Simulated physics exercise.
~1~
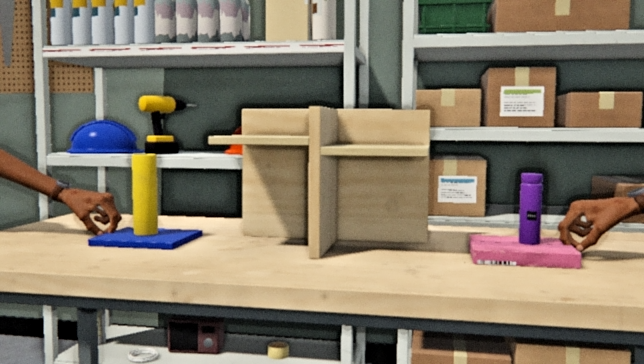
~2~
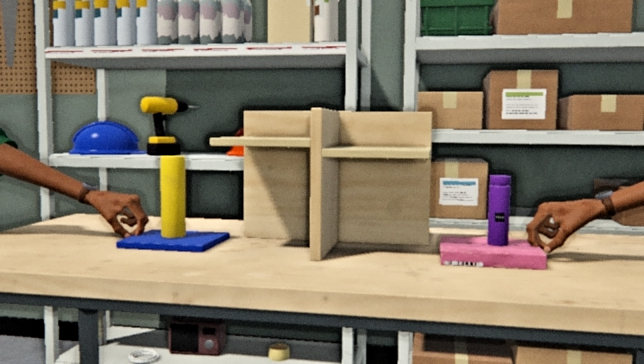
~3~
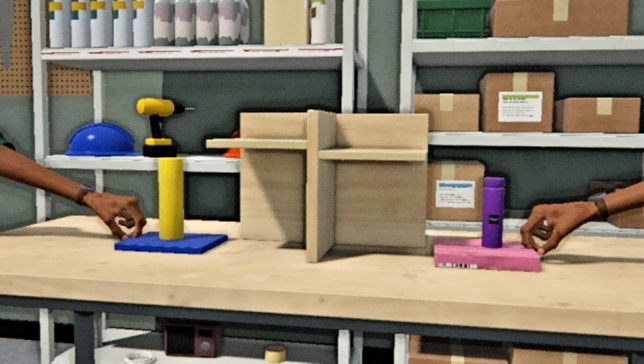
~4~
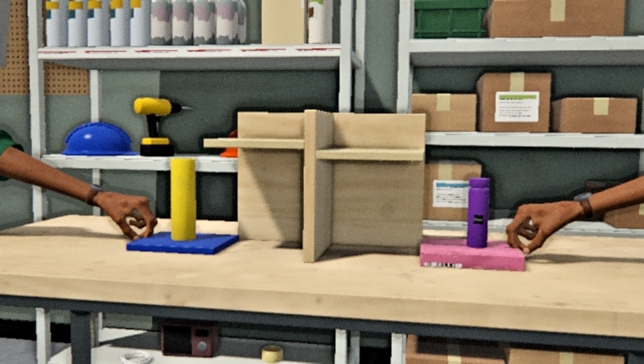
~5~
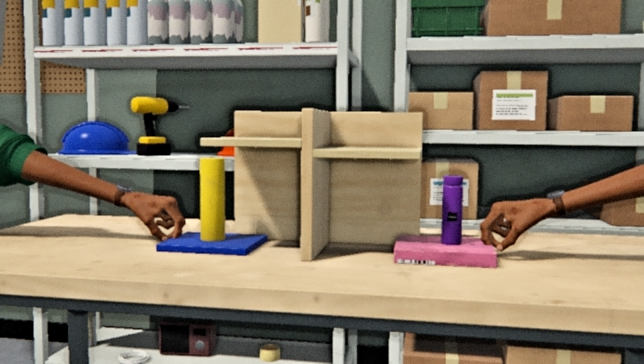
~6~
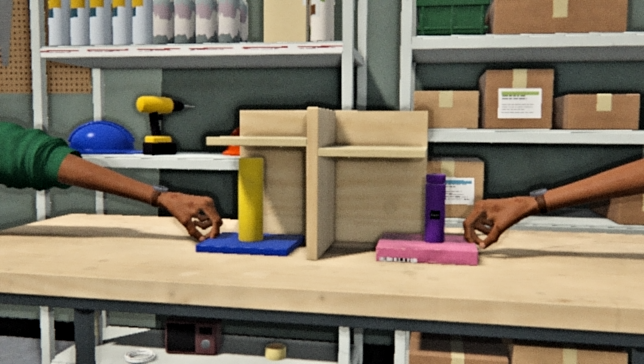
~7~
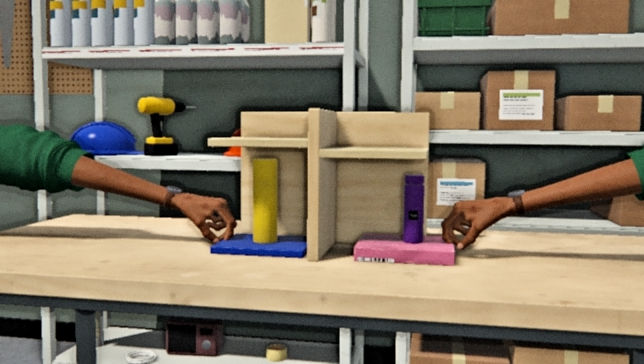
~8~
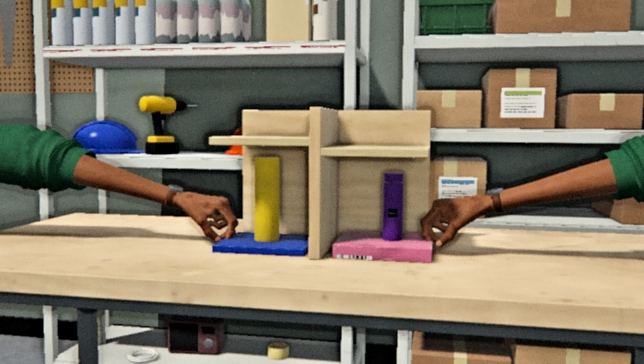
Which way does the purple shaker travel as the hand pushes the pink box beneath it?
The purple shaker travels to the left, riding upright on the pink box towards the middle of the wooden stand.
